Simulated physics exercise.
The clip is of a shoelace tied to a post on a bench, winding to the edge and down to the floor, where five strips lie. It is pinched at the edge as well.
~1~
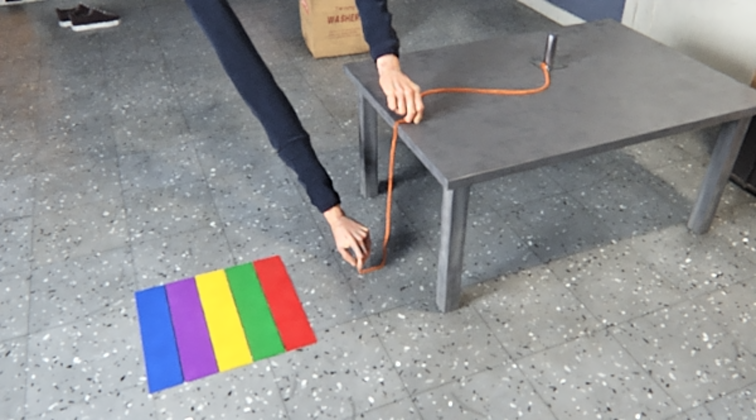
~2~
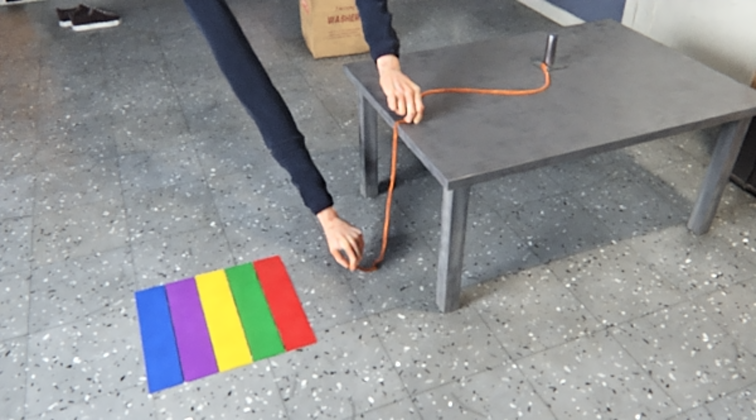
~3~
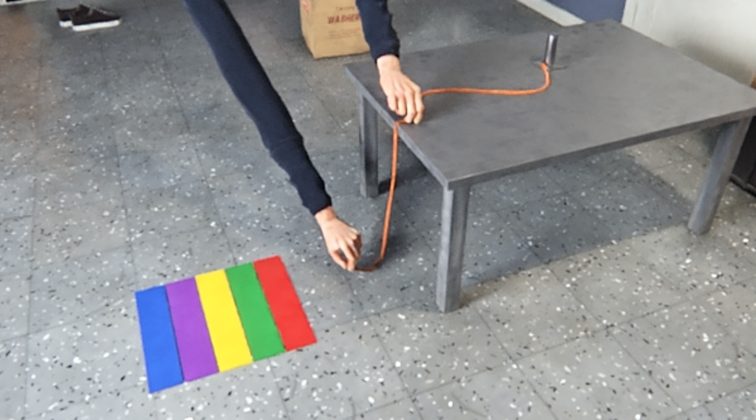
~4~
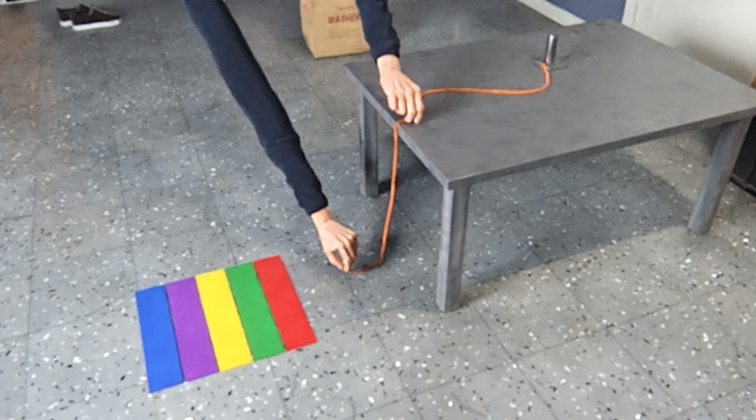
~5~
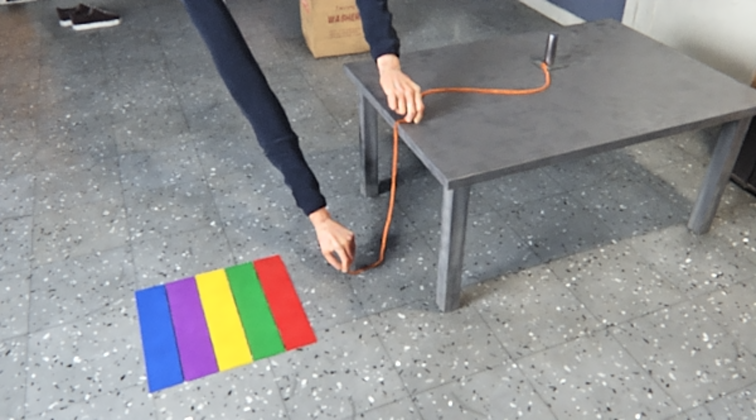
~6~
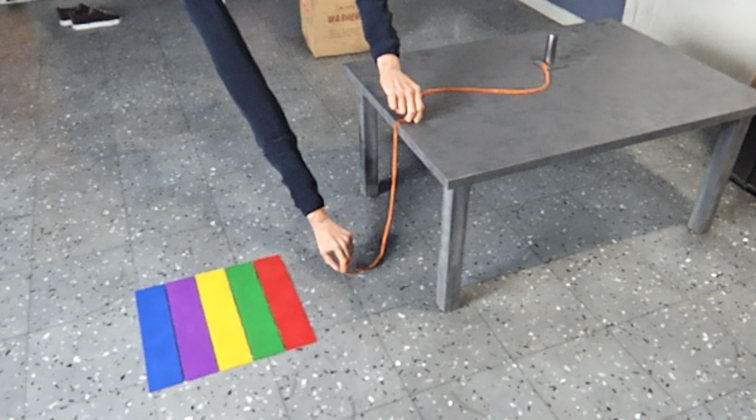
On a speckled floor beside a grey bench, hands pinching an orange shoelace, the lower one shifting its end slightly left.
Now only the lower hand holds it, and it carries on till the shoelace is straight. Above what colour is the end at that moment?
Over purple.
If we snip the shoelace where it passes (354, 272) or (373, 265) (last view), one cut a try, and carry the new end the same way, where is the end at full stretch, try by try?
Near (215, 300) and (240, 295).
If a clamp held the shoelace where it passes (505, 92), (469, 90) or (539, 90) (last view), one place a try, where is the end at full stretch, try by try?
The places are (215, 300), (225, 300) and (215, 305).
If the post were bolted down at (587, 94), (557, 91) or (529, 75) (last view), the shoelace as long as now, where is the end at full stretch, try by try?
Near (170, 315), (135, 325) and (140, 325).
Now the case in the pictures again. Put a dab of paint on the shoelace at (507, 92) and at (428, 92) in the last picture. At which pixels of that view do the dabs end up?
At (473, 88), then (409, 110).
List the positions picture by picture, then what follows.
In the first picture, end (357, 264); red (295, 329); green (264, 338); yellow (231, 348); purple (198, 358); blue (163, 368).
In the second picture, end (350, 266); shoelace through (548, 80) (498, 92) (428, 93) (399, 124) (391, 189) (384, 249).
In the third picture, end (348, 267).
In the fourth picture, end (344, 268); shoelace through (548, 80) (498, 92) (428, 93) (399, 124) (393, 188) (383, 249).
In the fifth picture, end (342, 268).
In the sixth picture, end (340, 268); shoelace through (548, 79) (498, 91) (428, 92) (399, 123) (393, 188) (383, 248).
Soon after, end near (248, 293); over green.
Then, end near (207, 304); over yellow.
At full stretch, end near (182, 311); over purple. The end stops over the purple strip.
